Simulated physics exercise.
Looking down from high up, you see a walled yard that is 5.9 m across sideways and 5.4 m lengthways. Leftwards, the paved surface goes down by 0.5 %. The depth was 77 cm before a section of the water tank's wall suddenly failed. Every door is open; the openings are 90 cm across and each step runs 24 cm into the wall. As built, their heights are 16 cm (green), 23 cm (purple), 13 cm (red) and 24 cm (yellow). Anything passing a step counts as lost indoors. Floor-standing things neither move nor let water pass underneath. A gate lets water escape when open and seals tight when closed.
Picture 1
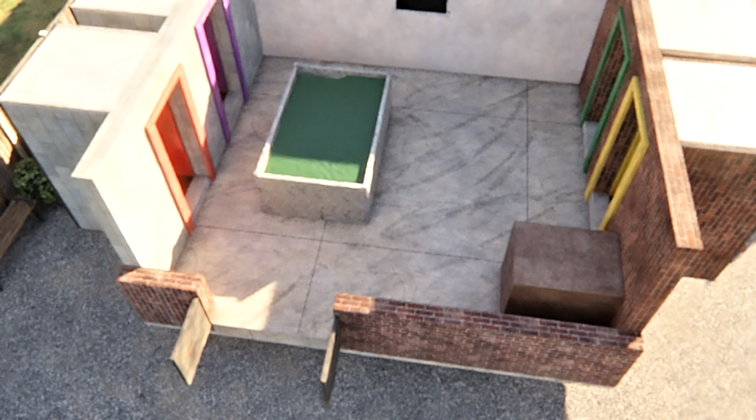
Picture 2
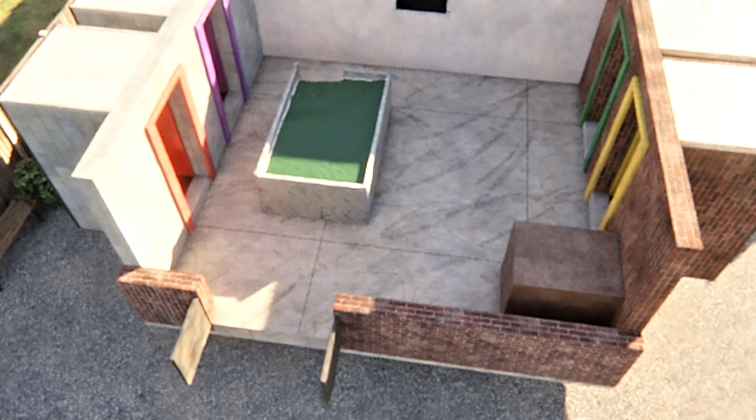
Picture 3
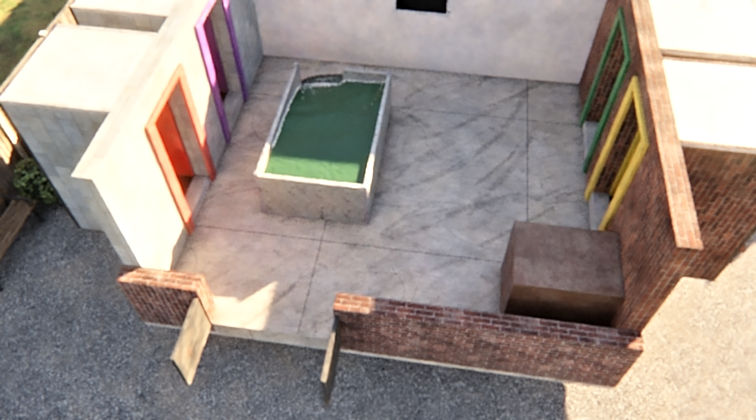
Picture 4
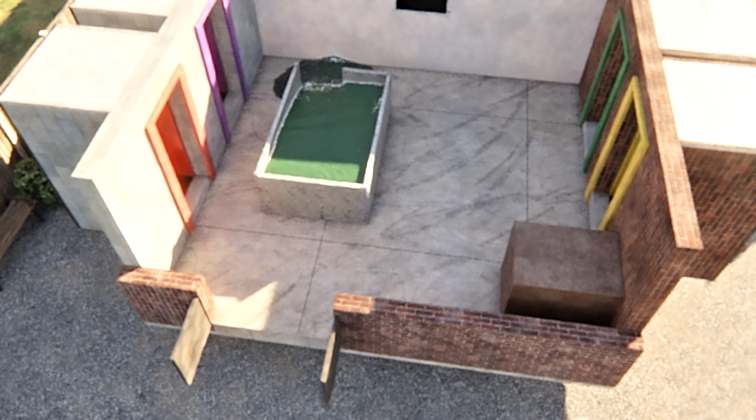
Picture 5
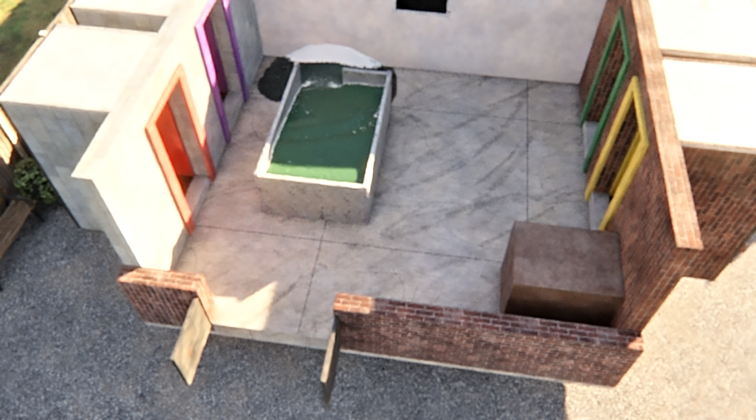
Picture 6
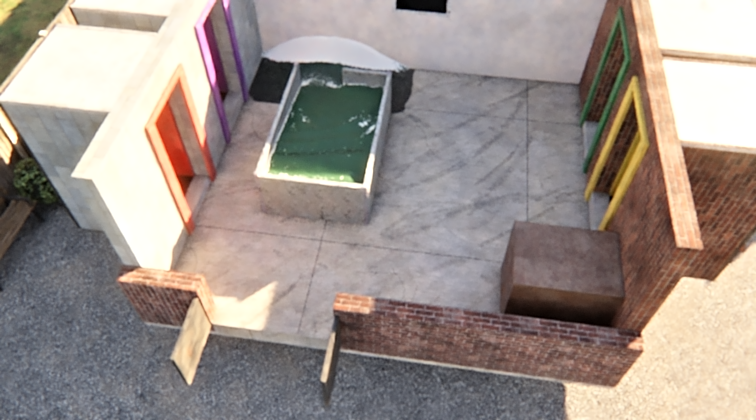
A walled yard holds a tank of green water that pours out the far side and spreads.
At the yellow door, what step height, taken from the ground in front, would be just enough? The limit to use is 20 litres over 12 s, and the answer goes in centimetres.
7 cm.
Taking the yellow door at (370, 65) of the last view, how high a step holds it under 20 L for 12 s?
You'd want it roughly 33 cm high.
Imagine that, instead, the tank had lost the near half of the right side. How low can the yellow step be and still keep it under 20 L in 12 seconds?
Roughly 29 cm.
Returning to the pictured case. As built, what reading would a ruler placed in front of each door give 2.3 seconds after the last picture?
In cm - green: 16, purple: 12, red: 4, yellow: 0.
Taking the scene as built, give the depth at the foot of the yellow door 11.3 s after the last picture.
Lab note: Depth approx. 7.5 cm.
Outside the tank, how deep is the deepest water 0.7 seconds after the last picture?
Close to 56 centimetres.
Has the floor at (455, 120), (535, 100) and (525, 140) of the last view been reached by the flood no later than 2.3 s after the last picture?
In order: Soaked, soaked, soaked.
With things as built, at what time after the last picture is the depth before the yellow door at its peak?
The level tops out near 6.0 seconds.
Then, 0.7 s after the last picture water covers 15 % of the floor, deepest (56 cm) near (272, 61); it has not reached the yellow door.
Then, 2.3 s after the last picture water covers 55 % of the floor, deepest (36 cm) near (262, 60); it has not reached the yellow door.
Then, 11.3 s after the last picture water covers 95 % of the floor, deepest (13 cm) near (163, 300); 7 cm at the yellow door, 0 litres in over its 24 cm step.
At the yellow door as built, the water peaked near 11 cm, 5.9 s after the last picture.
With a step of 6.5 cm, 25 litres would have come in within the 12 s; with 7.5 cm, 16 litres. So under 20 litres takes about 7 cm.
